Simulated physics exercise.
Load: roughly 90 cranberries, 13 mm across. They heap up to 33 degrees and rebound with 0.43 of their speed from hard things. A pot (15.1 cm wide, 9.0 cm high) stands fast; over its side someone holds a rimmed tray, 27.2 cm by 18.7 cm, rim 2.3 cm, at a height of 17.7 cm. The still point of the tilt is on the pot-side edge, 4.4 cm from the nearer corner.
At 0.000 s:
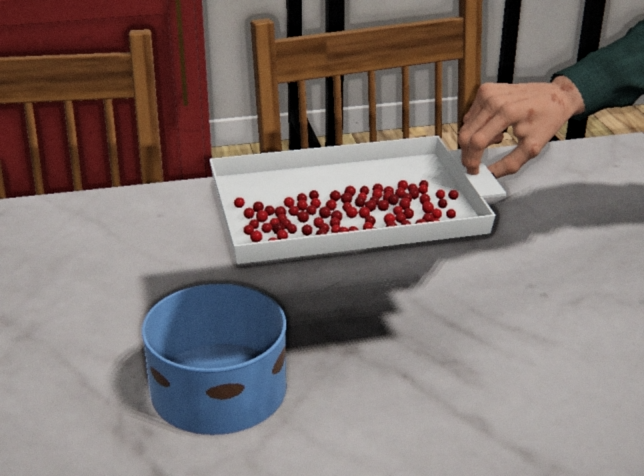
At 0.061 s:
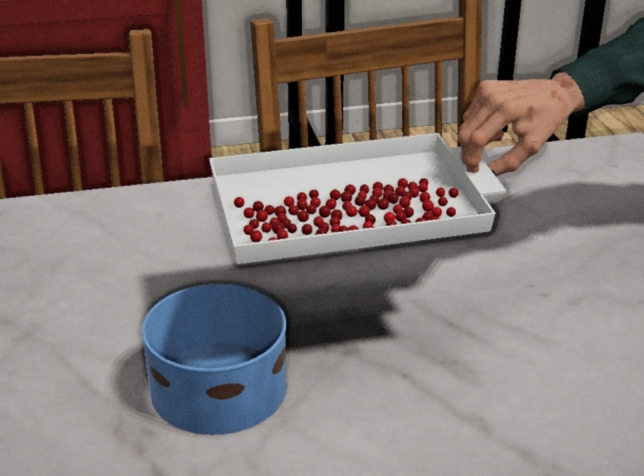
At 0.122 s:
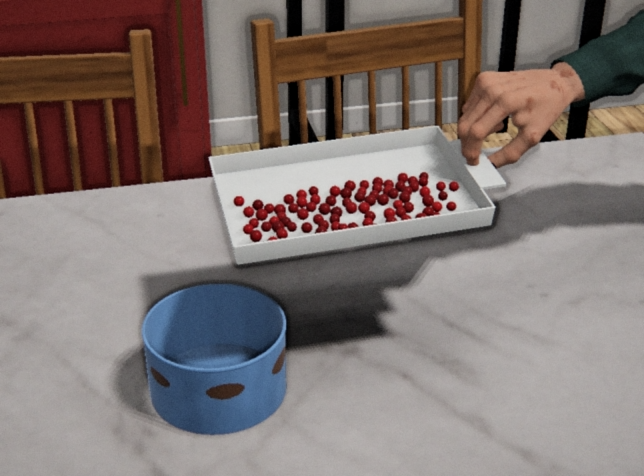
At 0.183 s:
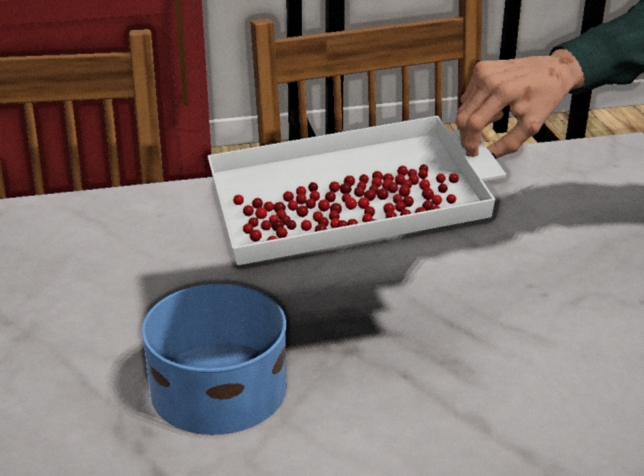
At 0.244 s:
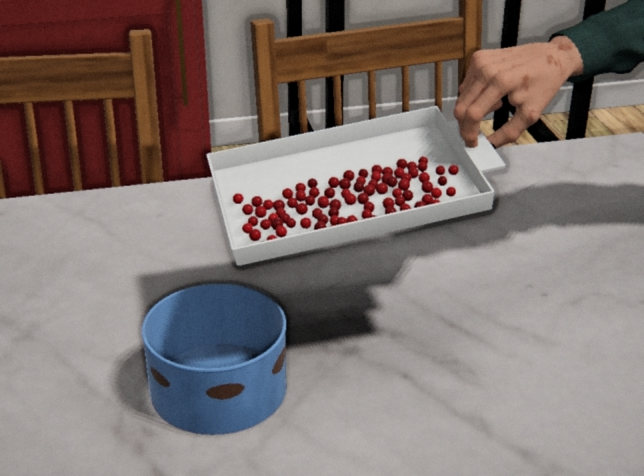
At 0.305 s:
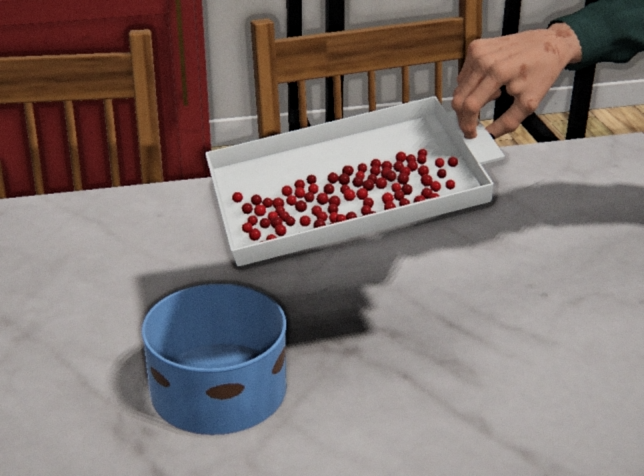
A hand in a dark green sleeve reaches in from the right, holding a white rimmed tray of small red cranberries above a grey marble table, seen from slightly above by a still camera. A blue pot with brown spots stands at the lower left, with wooden chairs and a red panel behind. The hand slowly raises the tray's right end, tilting it gently leftward, while the berries barely shift.
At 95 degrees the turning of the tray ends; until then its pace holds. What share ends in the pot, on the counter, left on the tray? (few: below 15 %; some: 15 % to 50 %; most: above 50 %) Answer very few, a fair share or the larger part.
Pot the larger part, counter very few, tray very few.
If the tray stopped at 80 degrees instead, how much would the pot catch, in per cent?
In that case some 0 per cent.
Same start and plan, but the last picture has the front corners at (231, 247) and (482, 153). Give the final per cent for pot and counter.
Pot 70, counter 30.
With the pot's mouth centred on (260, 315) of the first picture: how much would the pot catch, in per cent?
Some 40 per cent.
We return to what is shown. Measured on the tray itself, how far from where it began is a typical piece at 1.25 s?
Some 5 cm.
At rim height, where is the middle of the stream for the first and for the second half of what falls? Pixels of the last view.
At about (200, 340), then at (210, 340).
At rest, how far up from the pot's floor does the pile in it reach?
Roughly 2.5 cm.
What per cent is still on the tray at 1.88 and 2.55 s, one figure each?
In turn: 100, 40.
After 1.25 s, tilt 49 degrees; the tray holds 100 %, the pot 0 %.
After 1.88 s, tilt 76 degrees; the tray holds 100 %, the pot 0 %.
Then, at 2.55 s, tilt 95 degrees; the tray holds 40 %, the pot 10 %.
In the end, at 3.7 s, pot 90 %, counter 5 %, tray 0 %.
